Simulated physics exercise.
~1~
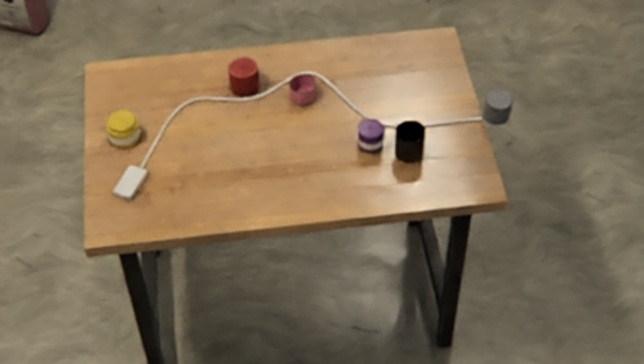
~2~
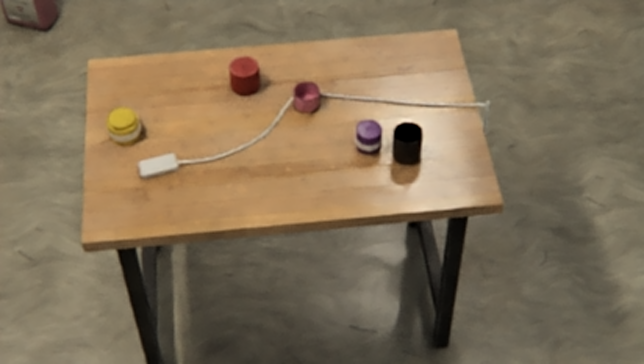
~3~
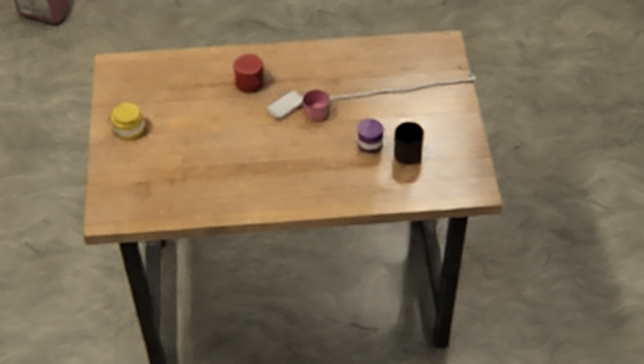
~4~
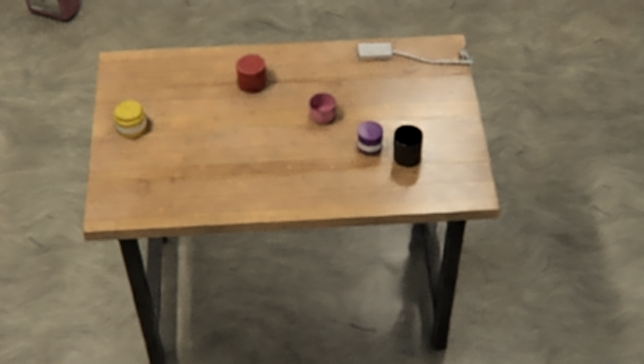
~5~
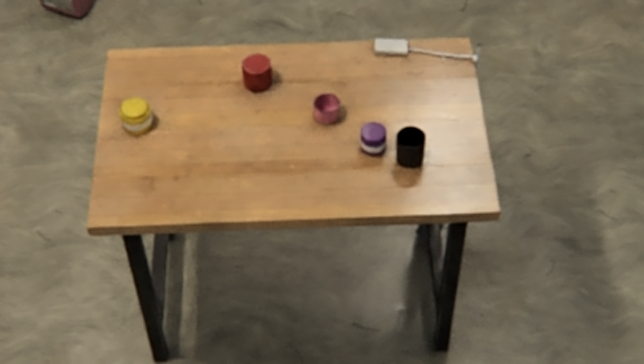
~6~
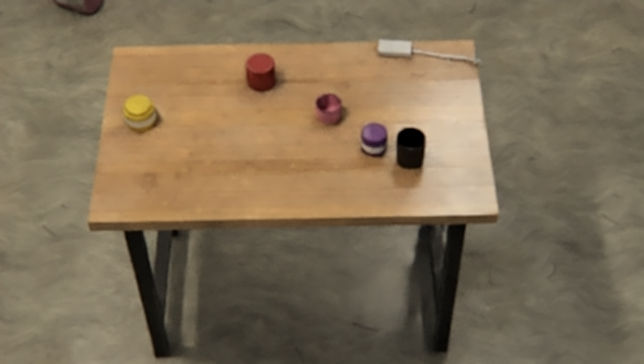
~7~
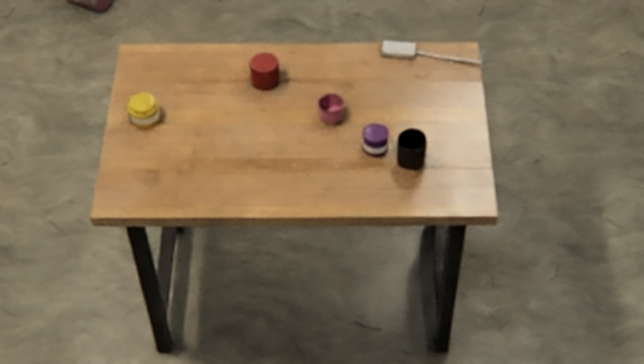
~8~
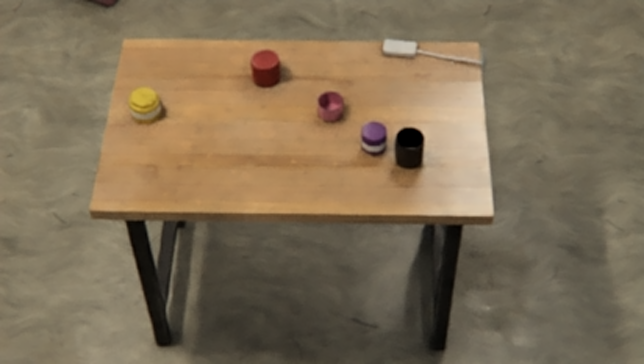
The clip shows a wooden table with small coloured containers and a white device on a cable leading to a grey object at the right edge, which drops from view as the cable drags the device across to the far right edge, where it rests, the pink mug having shifted slightly.
